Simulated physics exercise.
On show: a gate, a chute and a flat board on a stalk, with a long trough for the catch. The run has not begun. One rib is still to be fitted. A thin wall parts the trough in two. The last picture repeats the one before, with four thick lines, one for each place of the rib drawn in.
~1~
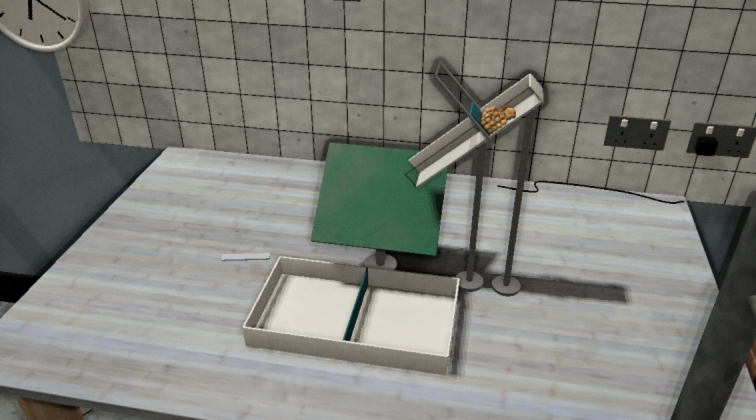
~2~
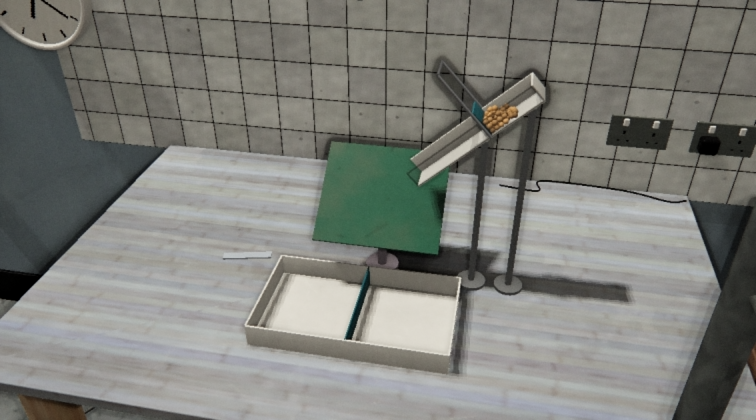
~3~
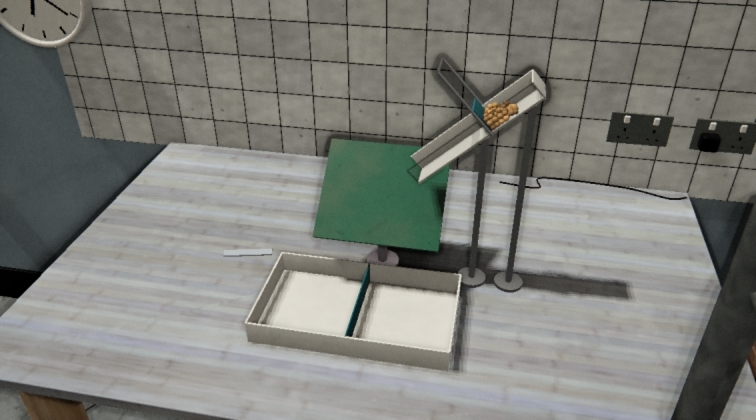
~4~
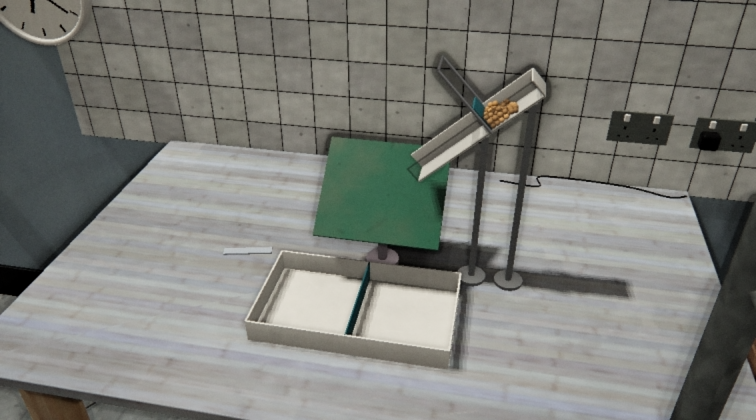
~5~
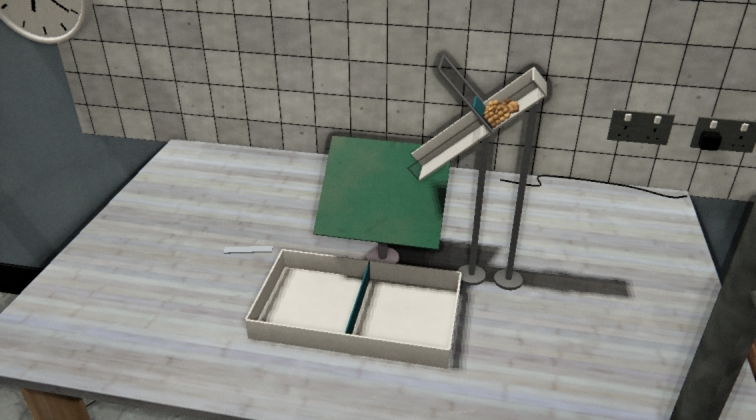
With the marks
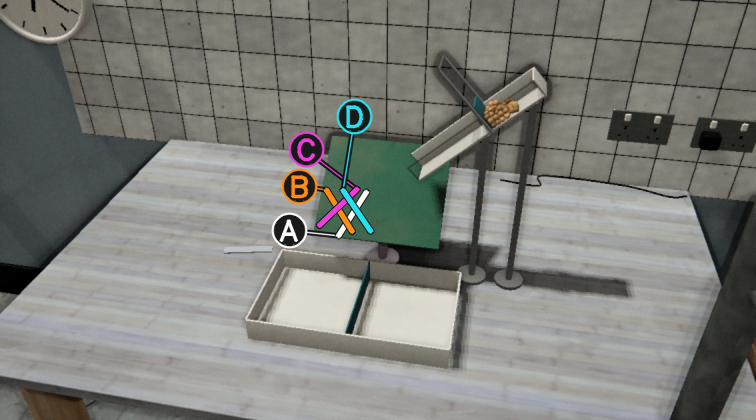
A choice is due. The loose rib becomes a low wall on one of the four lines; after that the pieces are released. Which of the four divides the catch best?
B.
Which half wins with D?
More lands on the right.
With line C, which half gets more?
More lands on the left.
On the marked copy, line A from (366, 192) to (338, 235); line B from (326, 190) to (352, 231); line C from (357, 189) to (319, 225); line D from (343, 190) to (370, 231).
With A, of what is caught, the bulk in the left half, a small share in the right.
With B, of what is caught, close to half in the left half, close to half in the right.
With C, of what is caught, all but a few in the left half, a small share in the right.
With D, of what is caught, a small share in the left half, the bulk in the right.
